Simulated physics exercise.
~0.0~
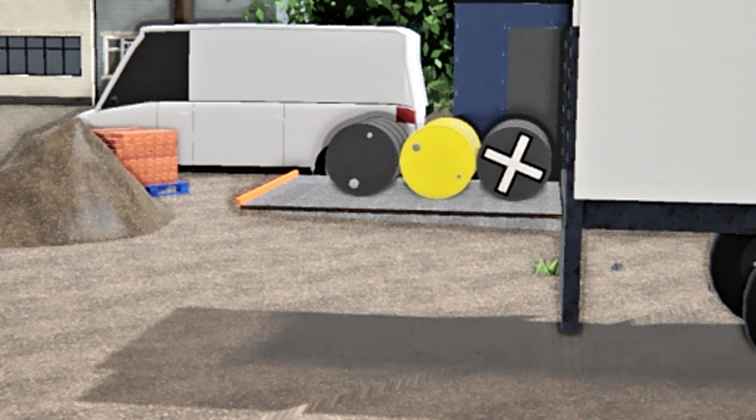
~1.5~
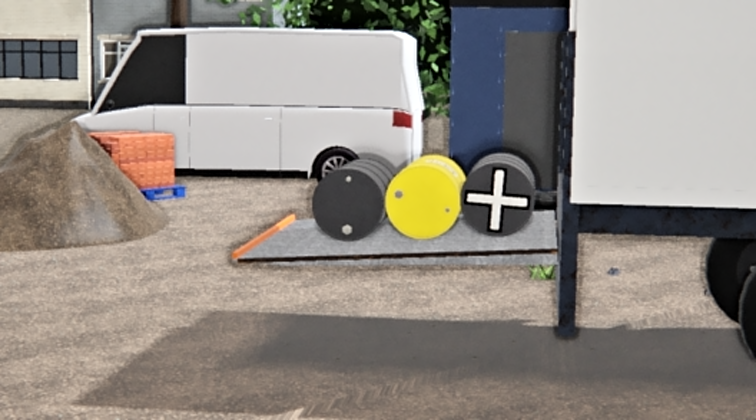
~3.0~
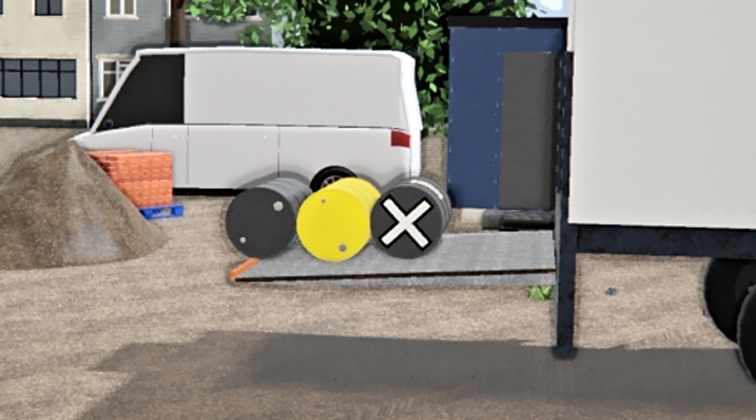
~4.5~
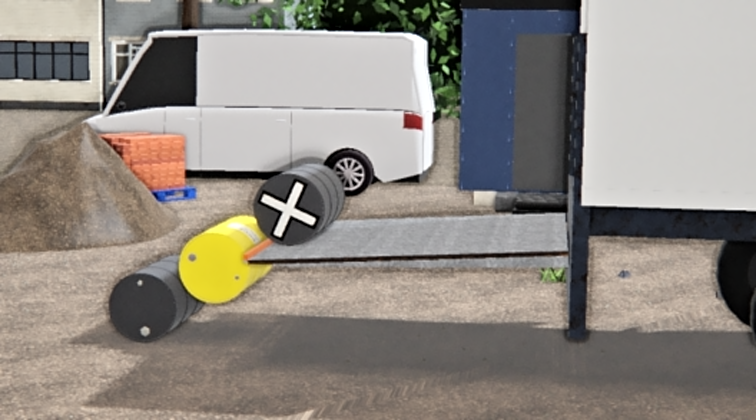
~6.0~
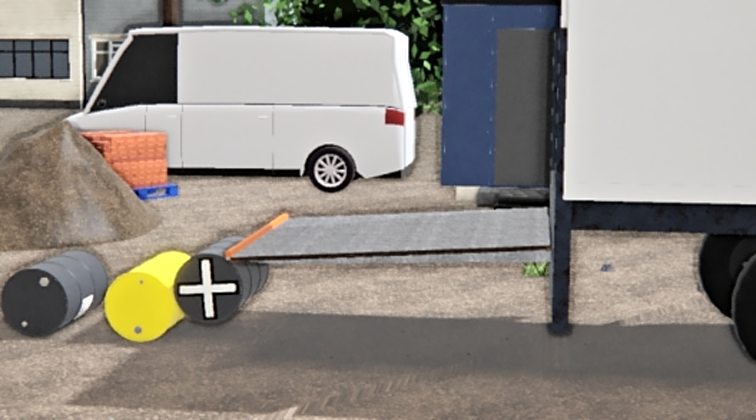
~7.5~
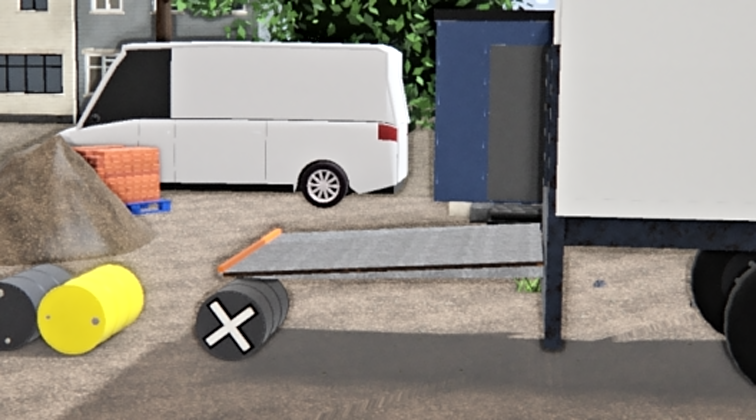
The clip shows three drums, one yellow and one marked with a white cross, on a grey platform behind a lorry as it lowers and tilts. They roll left over the orange stop onto the ground, the yellow and plain dark drums ending farther left than the crossed one.
